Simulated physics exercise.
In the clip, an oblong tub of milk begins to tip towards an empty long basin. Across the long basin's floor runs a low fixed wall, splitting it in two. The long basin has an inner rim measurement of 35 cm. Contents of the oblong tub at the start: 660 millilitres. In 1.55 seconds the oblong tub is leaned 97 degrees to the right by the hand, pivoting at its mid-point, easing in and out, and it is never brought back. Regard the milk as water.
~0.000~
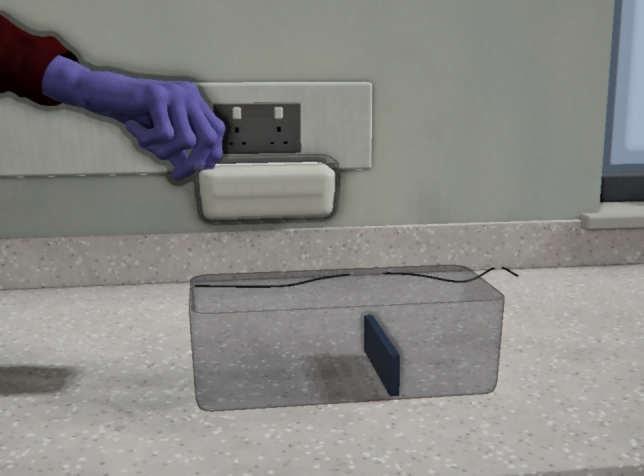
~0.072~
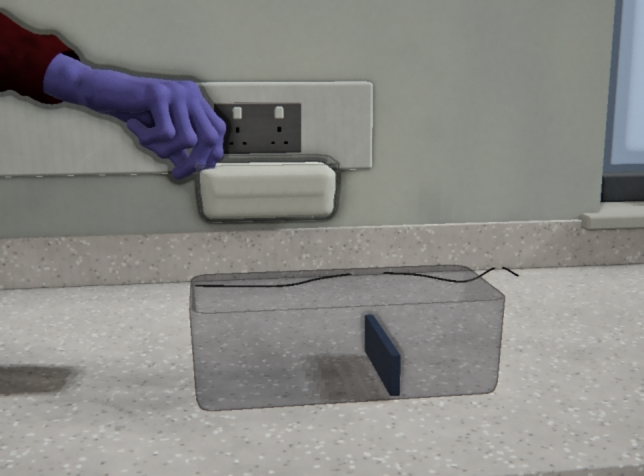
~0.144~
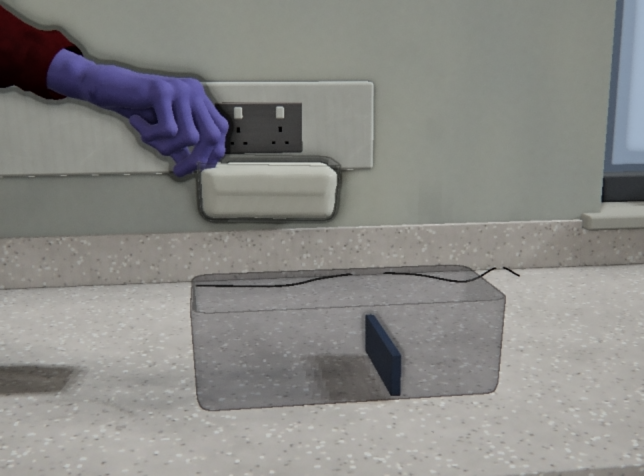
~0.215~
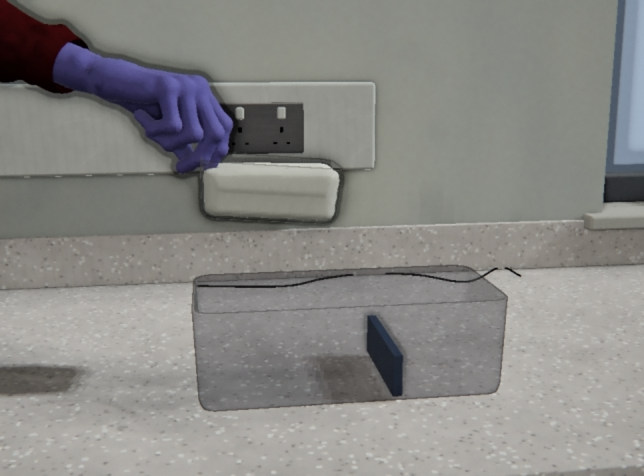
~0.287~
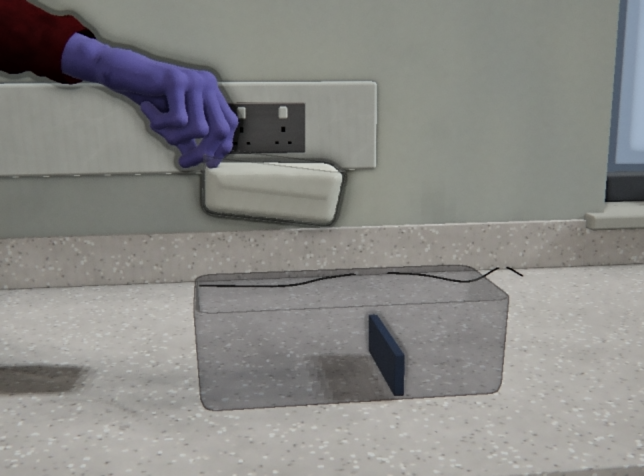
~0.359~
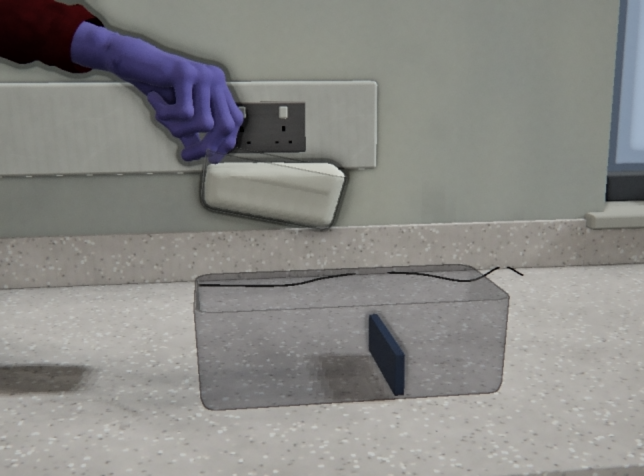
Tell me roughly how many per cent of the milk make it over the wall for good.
Roughly 63 per cent make it over.
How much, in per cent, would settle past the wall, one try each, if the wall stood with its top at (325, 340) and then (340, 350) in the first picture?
In turn about 90 and 80 per cent.
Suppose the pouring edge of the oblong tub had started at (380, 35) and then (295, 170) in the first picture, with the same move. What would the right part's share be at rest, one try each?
Some 70 and 0 per cent, in that order.
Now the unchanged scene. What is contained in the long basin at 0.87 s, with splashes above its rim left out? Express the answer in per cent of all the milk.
Fraction in basin: Approx. 34%.
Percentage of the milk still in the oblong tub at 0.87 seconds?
At that time about 34 in a hundred parts are still held.
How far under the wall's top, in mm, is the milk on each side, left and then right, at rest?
44 mm left, 28 mm right.
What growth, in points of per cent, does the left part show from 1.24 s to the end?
It comes to some 12 per cent.
After 0.87 s the tilt is 57° and 35 per cent is still to pour, 6 is left of the wall and 29 right of it.
After 1.24 s the tilt is 88° and 8 per cent is still to pour, 25 is left of the wall and 62 right of it.
After 1.63 s the tilt is 97° and 1 per cent is still to pour, 35 is left of the wall and 63 right of it.
After 2.05 s the tilt is 97° and 0 per cent is still to pour, 37 is left of the wall and 63 right of it.
In the end 37 per cent lies left of the wall, 63 right of it and 1 outside.
